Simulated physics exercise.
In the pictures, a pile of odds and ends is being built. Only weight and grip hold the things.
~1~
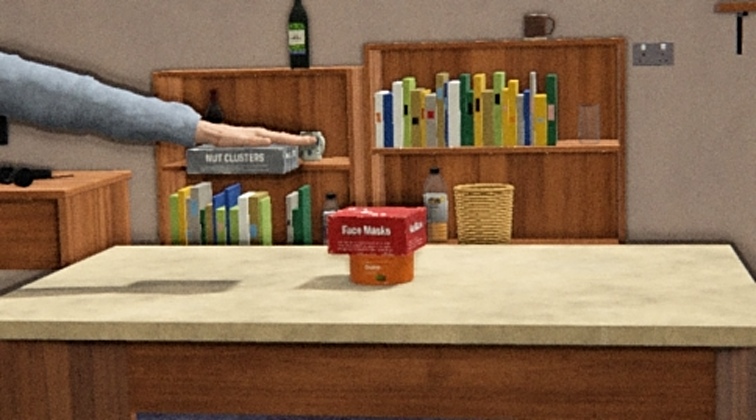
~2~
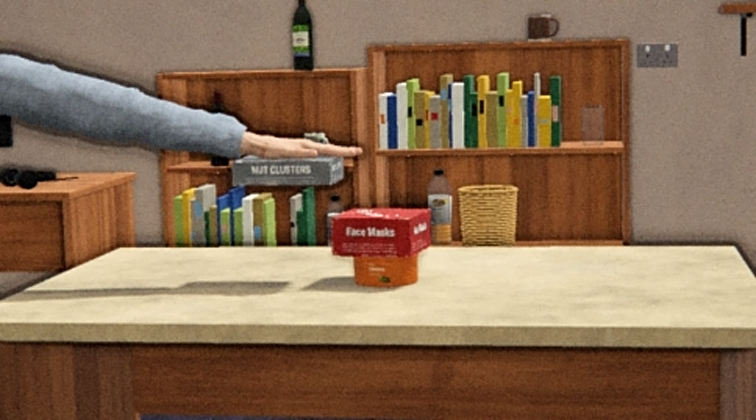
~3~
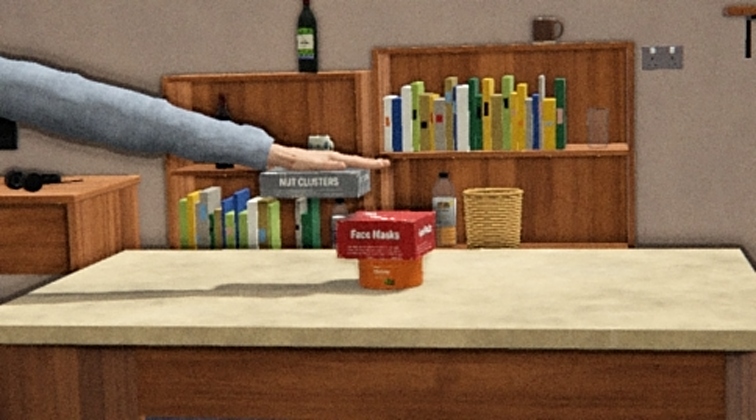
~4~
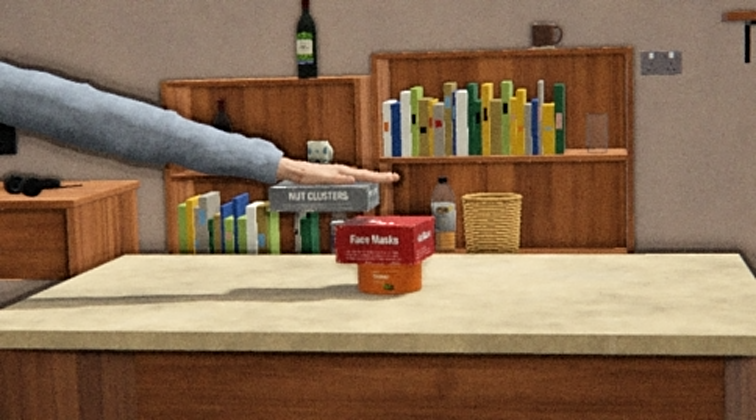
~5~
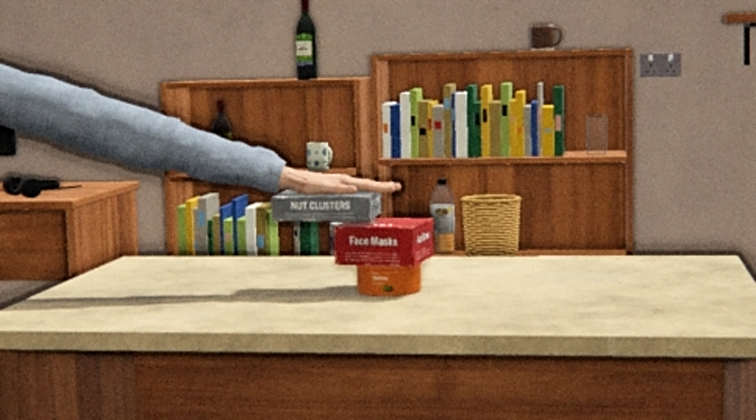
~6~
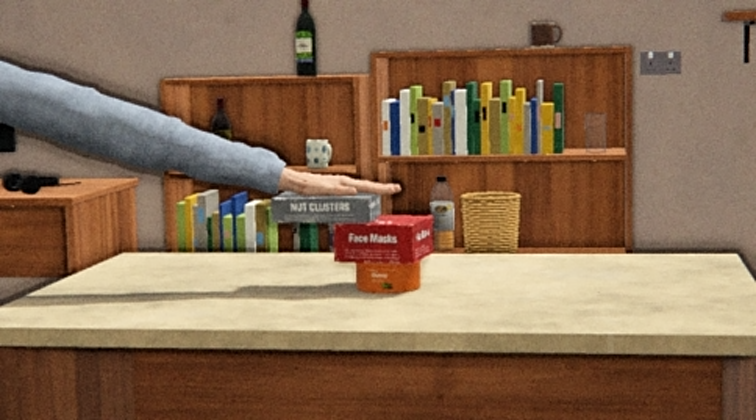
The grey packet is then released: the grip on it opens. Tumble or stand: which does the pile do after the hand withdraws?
The tower does not stay put.
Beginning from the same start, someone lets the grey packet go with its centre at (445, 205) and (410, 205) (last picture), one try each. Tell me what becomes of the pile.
It caves in the first time and survives the second time.
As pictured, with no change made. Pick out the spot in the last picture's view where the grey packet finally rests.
Around (305, 238).
Then, 0.40 s after the last picture, grey packet now fallen.
Then, 1.30 s after the last picture, things are still on the move.
At rest, fallen, grey packet; the other 2 in place. Seen from the same camera at the end, grey packet near (305, 238). The pile loses its balance.
